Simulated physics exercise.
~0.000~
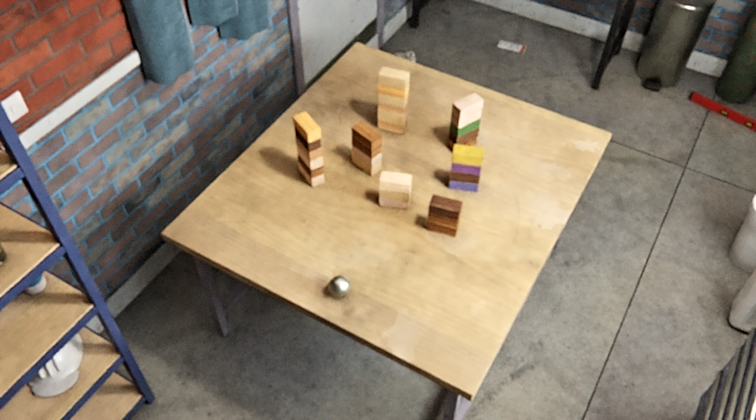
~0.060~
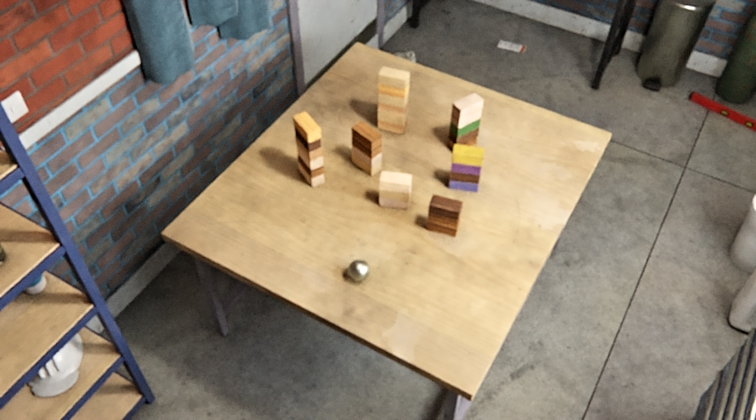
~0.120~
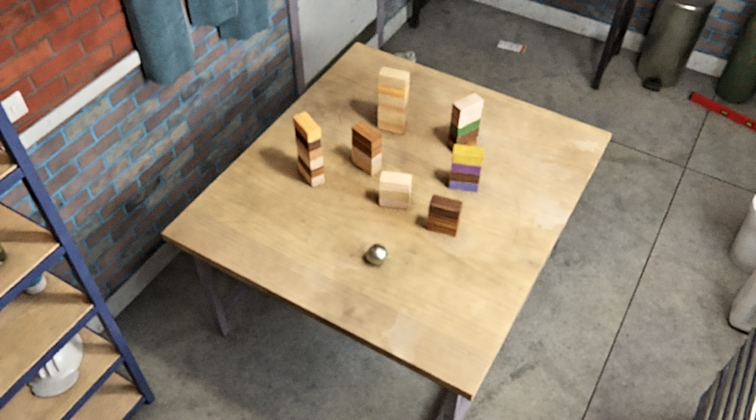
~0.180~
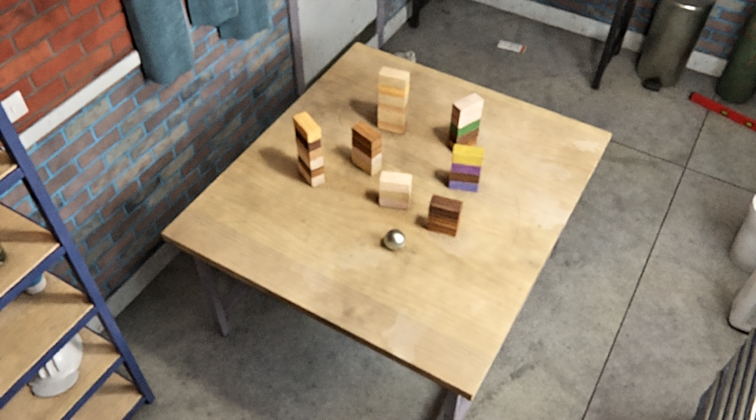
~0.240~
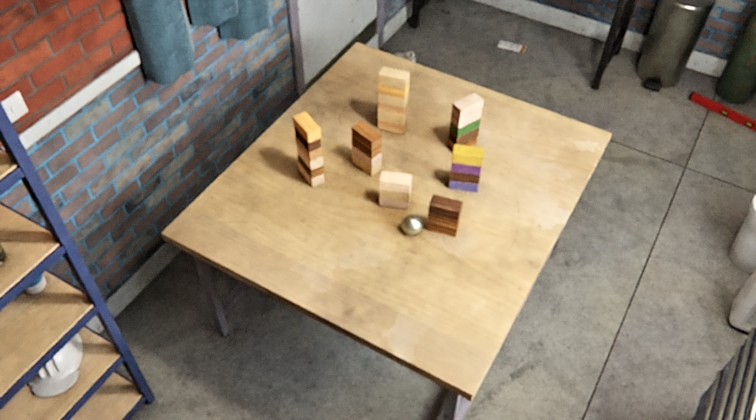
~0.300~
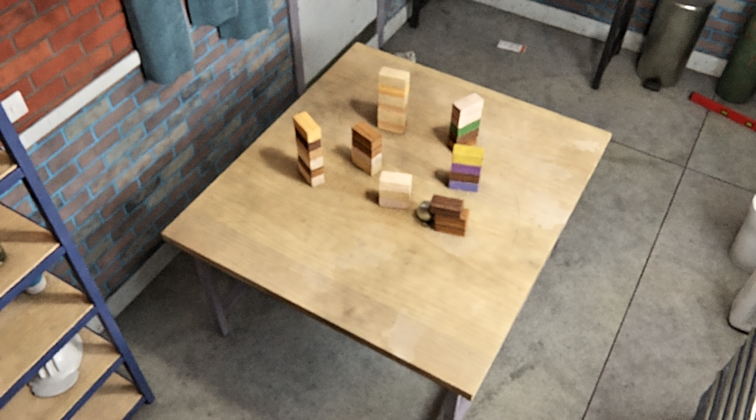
We see seven small towers of wooden blocks on a wooden table as a steel ball rolls up and to the right across the tabletop, reaches the short dark brown tower, and knocks its blocks out of line.
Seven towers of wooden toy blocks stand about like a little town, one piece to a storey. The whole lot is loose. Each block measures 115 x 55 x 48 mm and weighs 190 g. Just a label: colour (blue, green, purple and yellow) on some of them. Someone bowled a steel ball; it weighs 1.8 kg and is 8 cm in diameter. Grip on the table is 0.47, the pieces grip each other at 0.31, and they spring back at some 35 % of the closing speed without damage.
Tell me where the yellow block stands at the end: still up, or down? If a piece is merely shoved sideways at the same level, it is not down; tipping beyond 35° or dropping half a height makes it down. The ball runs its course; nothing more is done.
At the end the yellow block is down.
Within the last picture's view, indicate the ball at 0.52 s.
Pixel position: Around (469, 168).
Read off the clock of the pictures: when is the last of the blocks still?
Roughly 1.0 s.
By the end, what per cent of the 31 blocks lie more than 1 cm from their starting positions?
Displaced: 25 %.
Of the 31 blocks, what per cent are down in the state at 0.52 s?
By then, 5 per cent.
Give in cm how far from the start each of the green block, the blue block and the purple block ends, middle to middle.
Displacements: Green = 0, blue = 26, purple = 12 (cm).
After 0.40 s, ball still moving; none of the 31 blocks down, 3 disturbed; yellow block unmoved.
After 0.52 s, ball still moving; 2 of the 31 blocks down; yellow block leaning 37°, 25 mm lower; purple block leaning 38°, 28 mm lower.
After 0.64 s, ball still moving; 2 of the 31 blocks down; yellow block leaning 52°, 11 cm lower; purple block leaning 50°, 8 cm lower.
After 0.82 s, ball still moving; 3 of the 31 blocks down; yellow block on its side; purple block 10 cm lower.
At rest (1.3 s), ball rolling away; 3 of the 31 blocks down; yellow block upside down; blue block shifted 25 cm; purple block 10 cm lower. As the last picture would show them, middles, yellow block near (446, 202), blue block near (508, 153).
